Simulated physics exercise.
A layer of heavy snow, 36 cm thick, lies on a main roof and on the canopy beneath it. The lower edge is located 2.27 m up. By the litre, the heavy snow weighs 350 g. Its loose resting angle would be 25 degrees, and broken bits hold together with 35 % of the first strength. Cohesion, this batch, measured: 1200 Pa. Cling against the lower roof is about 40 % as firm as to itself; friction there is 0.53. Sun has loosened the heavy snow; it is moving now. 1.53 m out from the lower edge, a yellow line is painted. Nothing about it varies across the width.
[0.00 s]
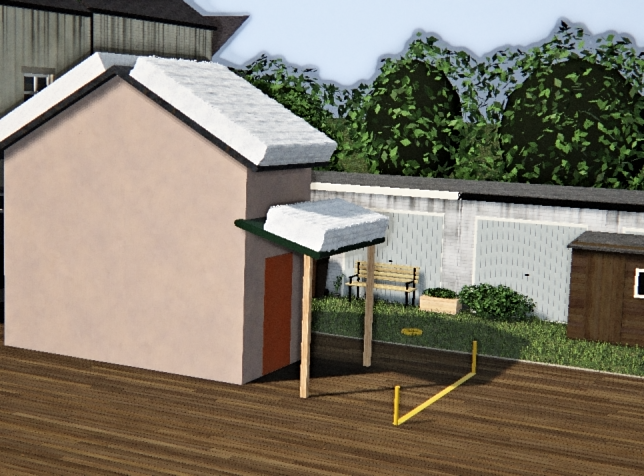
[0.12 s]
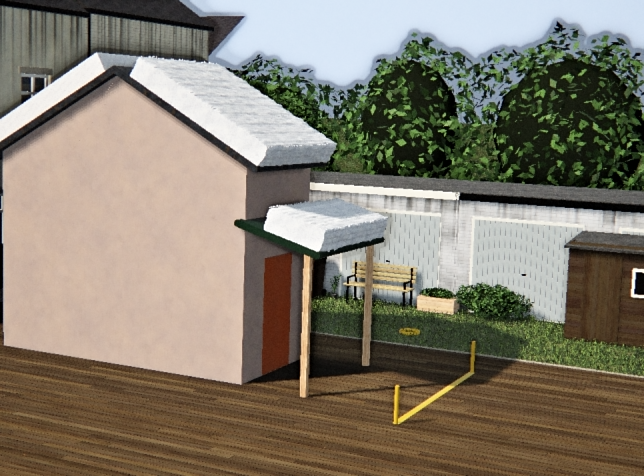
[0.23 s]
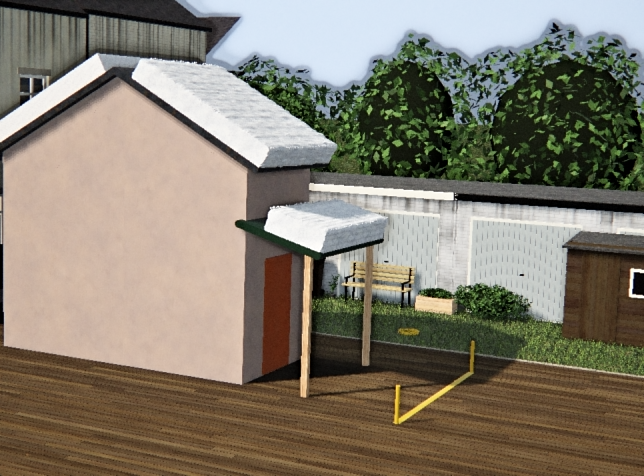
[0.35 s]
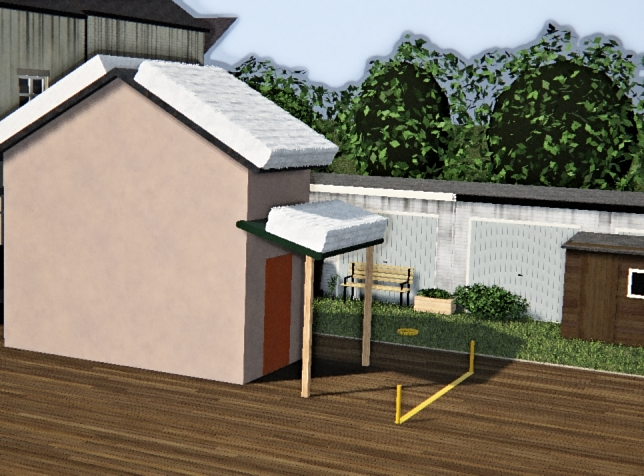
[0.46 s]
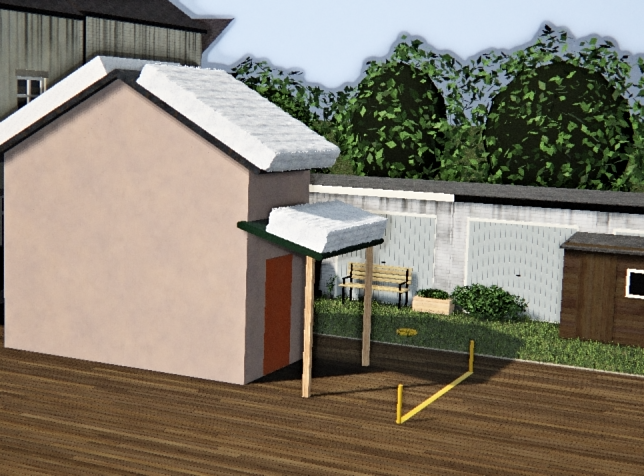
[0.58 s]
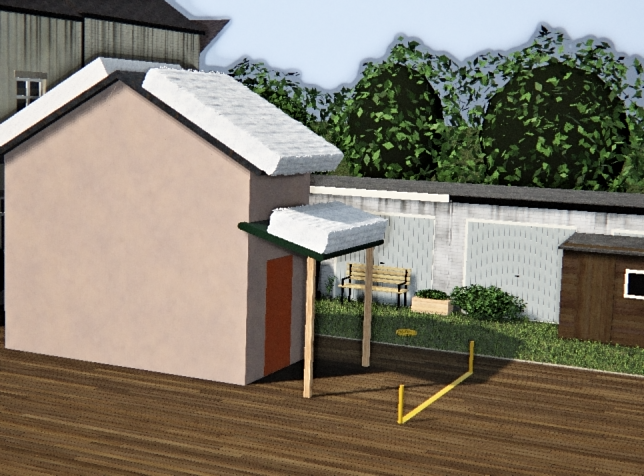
A thick slab of white snow on the main roof of a pink house slid slowly a short way down toward the right, its front end just passing the roof's edge above a snow-topped canopy.
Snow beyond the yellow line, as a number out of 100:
28 %.
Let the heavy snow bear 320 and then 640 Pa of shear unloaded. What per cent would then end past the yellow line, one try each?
First 45 %, second 45 %.
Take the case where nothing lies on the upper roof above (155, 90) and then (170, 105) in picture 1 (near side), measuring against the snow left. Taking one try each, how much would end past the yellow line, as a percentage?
First try 16 per cent, second try 8 per cent.
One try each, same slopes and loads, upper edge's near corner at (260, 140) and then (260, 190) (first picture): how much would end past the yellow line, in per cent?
Try 1: Near 40 %; try 2: Near 8 %.
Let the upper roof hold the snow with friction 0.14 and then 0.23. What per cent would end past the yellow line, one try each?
It would be 50 % the first time and 45 % the second.
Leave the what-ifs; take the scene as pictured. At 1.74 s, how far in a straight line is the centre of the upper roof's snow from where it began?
Straight-line shift: Roughly 1.8 m.
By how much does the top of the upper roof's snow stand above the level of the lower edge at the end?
Roughly 0.6 m.
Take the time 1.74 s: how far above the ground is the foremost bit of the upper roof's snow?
About 2.6 m.
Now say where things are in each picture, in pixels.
In the first frame, front end of the heavy snow at (260, 152).
In the second frame, front end of the heavy snow at (260, 153), its middle shifted 7 mm.
In the third frame, front end of the heavy snow at (262, 154), its middle shifted 2.8 cm.
In the fourth frame, front end of the heavy snow at (265, 157), its middle shifted 6.4 cm, 2 % of it past the upper edge, in one piece.
In the fifth frame, front end of the heavy snow at (268, 159), its middle shifted 12 cm, 4 % of it past the upper edge, in one piece.
In the sixth frame, front end of the heavy snow at (272, 163), its middle shifted 19 cm, 7 % of it past the upper edge, in one piece.
By 1.11 s, none is below the lower edge and 0 % is past the line.
By 1.74 s, none is below the lower edge and 0 % is past the line.
By 2.37 s, 37 % is below the lower edge and 0 % is past the line.
By 3.00 s, 81 % is below the lower edge and 21 % is past the line.
By 4.70 s, at the end, 81 % is below the lower edge and 28 % is past the line.
